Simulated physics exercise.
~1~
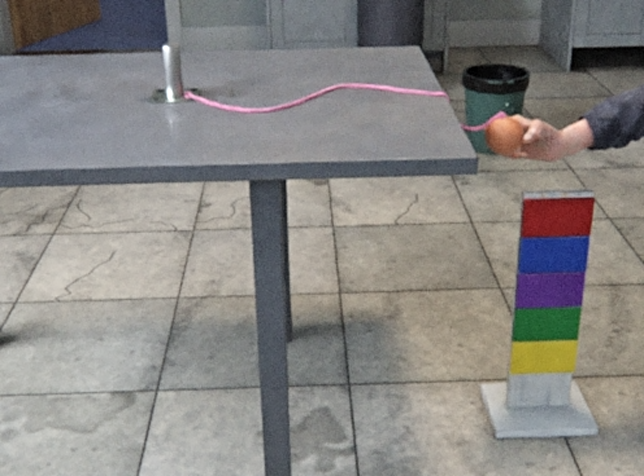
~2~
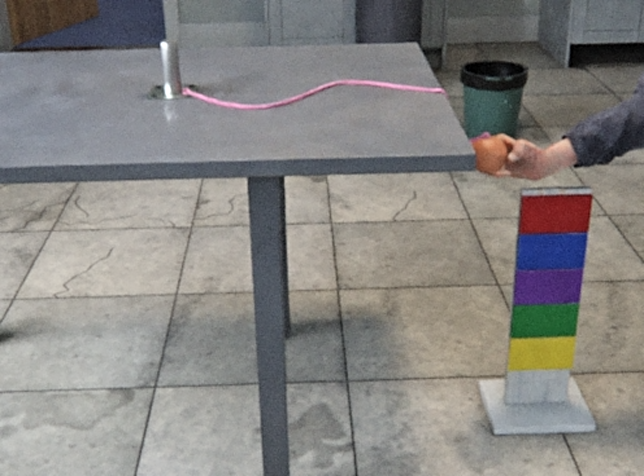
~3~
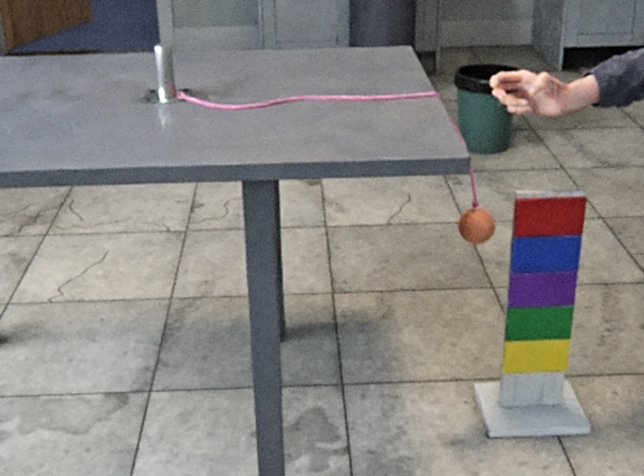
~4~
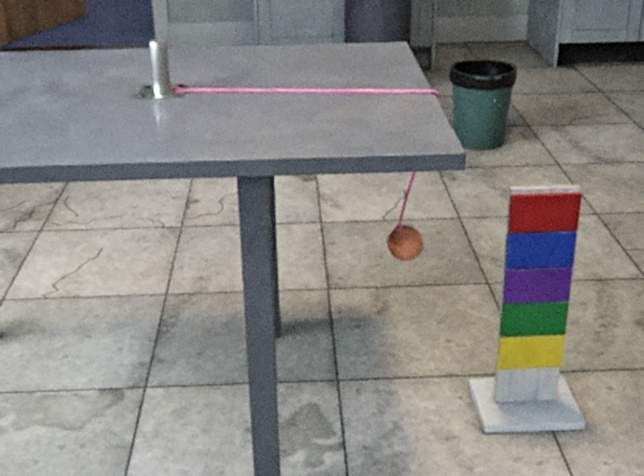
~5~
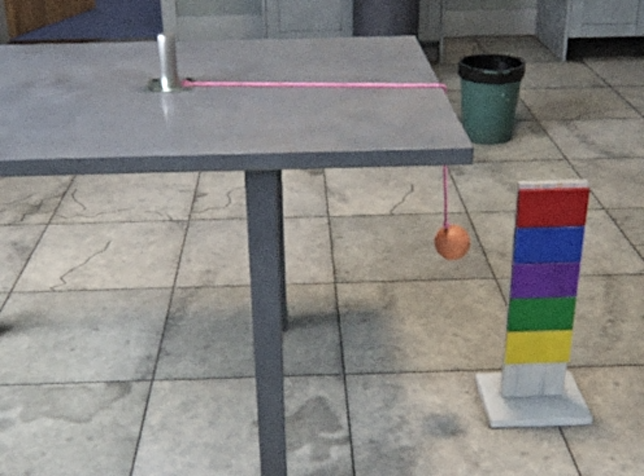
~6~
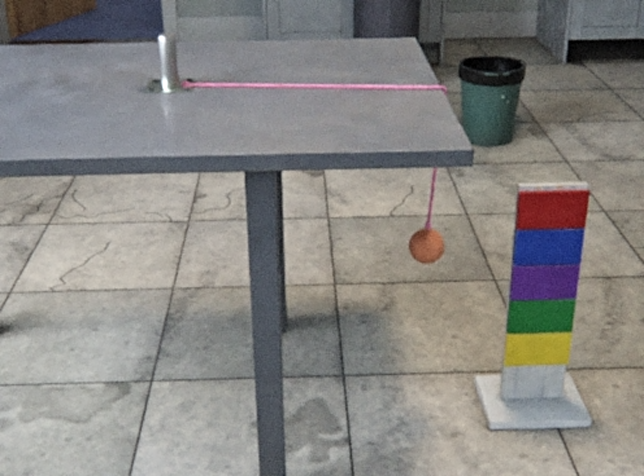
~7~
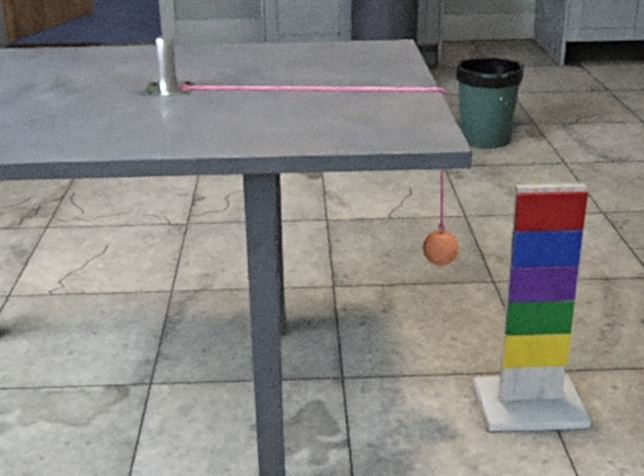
The clip opens with a hand holding an orange ball-like object just past the right edge of a grey table, tied to a pink cord that runs back to a metal post on the tabletop. Beside it stands a board with red, blue, purple, green and yellow bands. The hand lowers the object to the table's edge, then lets go and draws back as it drops. The cord pulls straight, and the object swings left beneath the table, then right, with the swings shrinking. It ends hanging almost still, level with the blue band.
